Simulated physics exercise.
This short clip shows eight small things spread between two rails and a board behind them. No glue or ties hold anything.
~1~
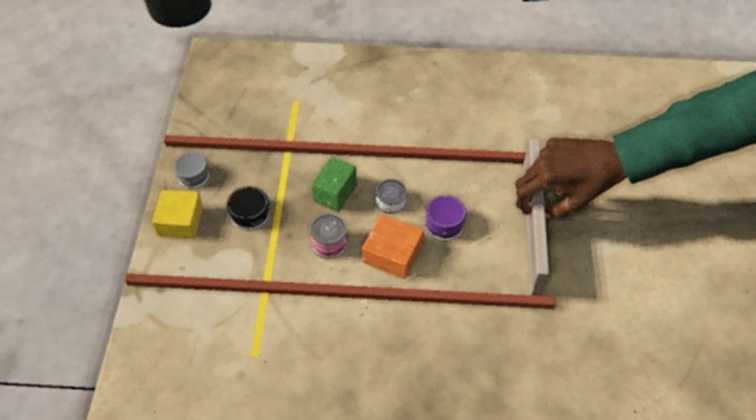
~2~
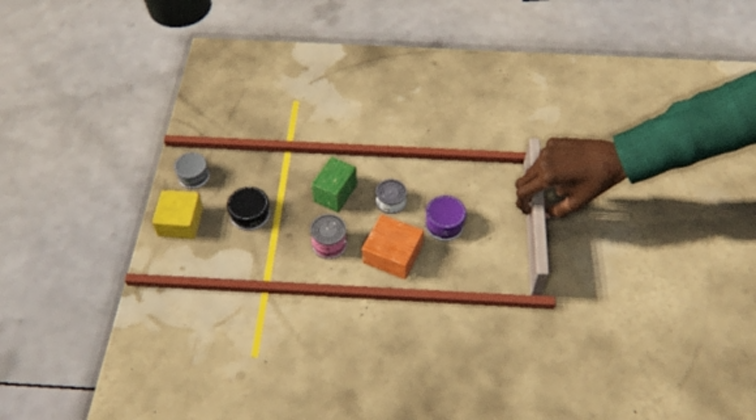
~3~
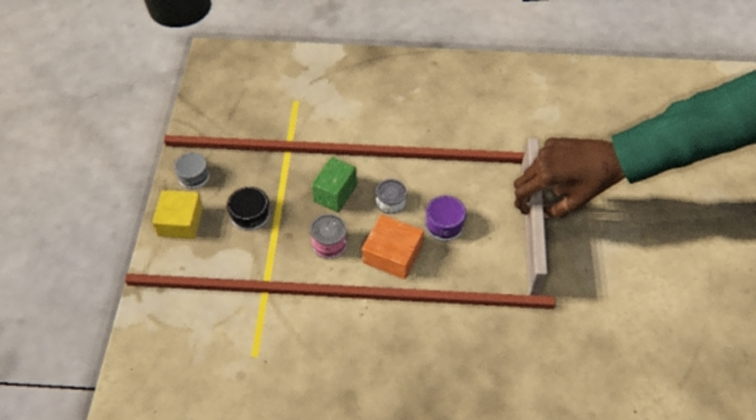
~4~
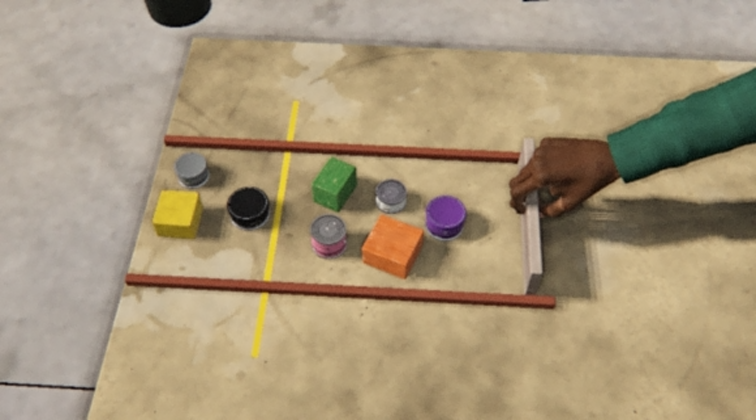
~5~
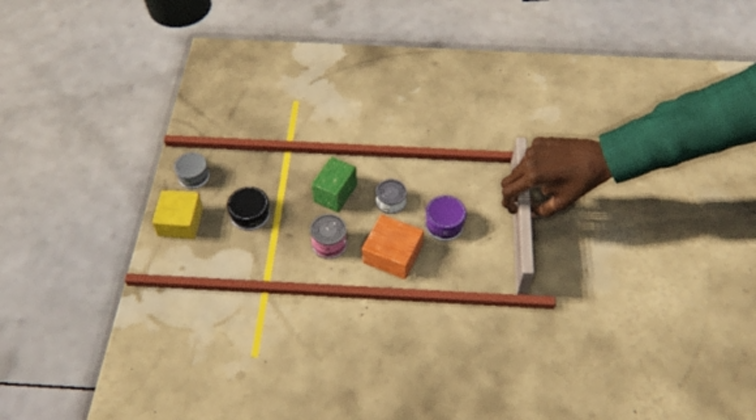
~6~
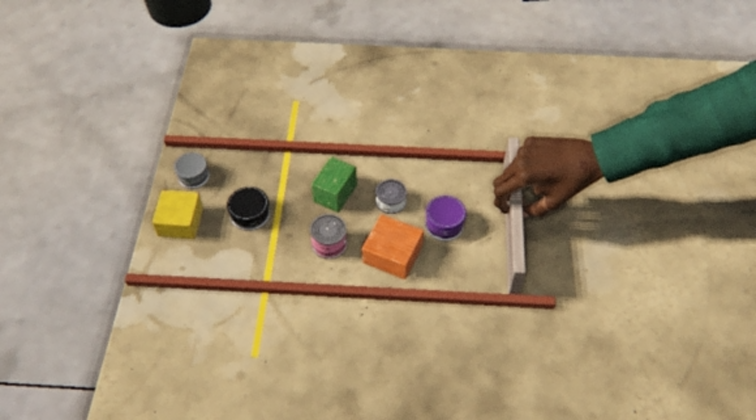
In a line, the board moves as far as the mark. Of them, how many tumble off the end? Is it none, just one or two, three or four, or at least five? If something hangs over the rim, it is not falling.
The number that drop off is none.
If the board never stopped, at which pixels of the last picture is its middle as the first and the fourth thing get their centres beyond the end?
I'd say close to (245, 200), then close to (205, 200).
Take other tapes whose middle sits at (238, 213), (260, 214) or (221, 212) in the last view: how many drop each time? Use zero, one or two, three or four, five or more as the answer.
Falls: Either one or two; zero; 1 or 2.
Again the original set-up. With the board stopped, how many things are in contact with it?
3 in contact.
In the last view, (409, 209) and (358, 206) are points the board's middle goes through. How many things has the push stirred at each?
First 3 and then 5.
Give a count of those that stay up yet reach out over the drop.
The number overhanging is 0.
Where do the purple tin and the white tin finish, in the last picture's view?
The purple tin settles near (258, 208); as for the white tin, near (269, 171).
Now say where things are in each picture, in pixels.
Yellow block (178, 214); grey pot (192, 171); black tin (249, 208); board (535, 215); tape (278, 215), in the first frame.
Grey pot (192, 171); orange block (393, 247), in the second frame.
Black tin (249, 209); pink pot (329, 237), in the third frame.
Yellow block (178, 214); green block (335, 185), in the fourth frame.
Grey pot (192, 171); white tin (391, 197), in the fifth frame.
Yellow block (178, 214); grey pot (192, 171); black tin (249, 209); board (514, 214); tape (278, 215), in the sixth frame.
Soon after, none off yet; yellow block at rest near (178, 214); grey pot at rest near (192, 171); black tin at rest near (249, 209).
In the end, the number that fall off is zero.
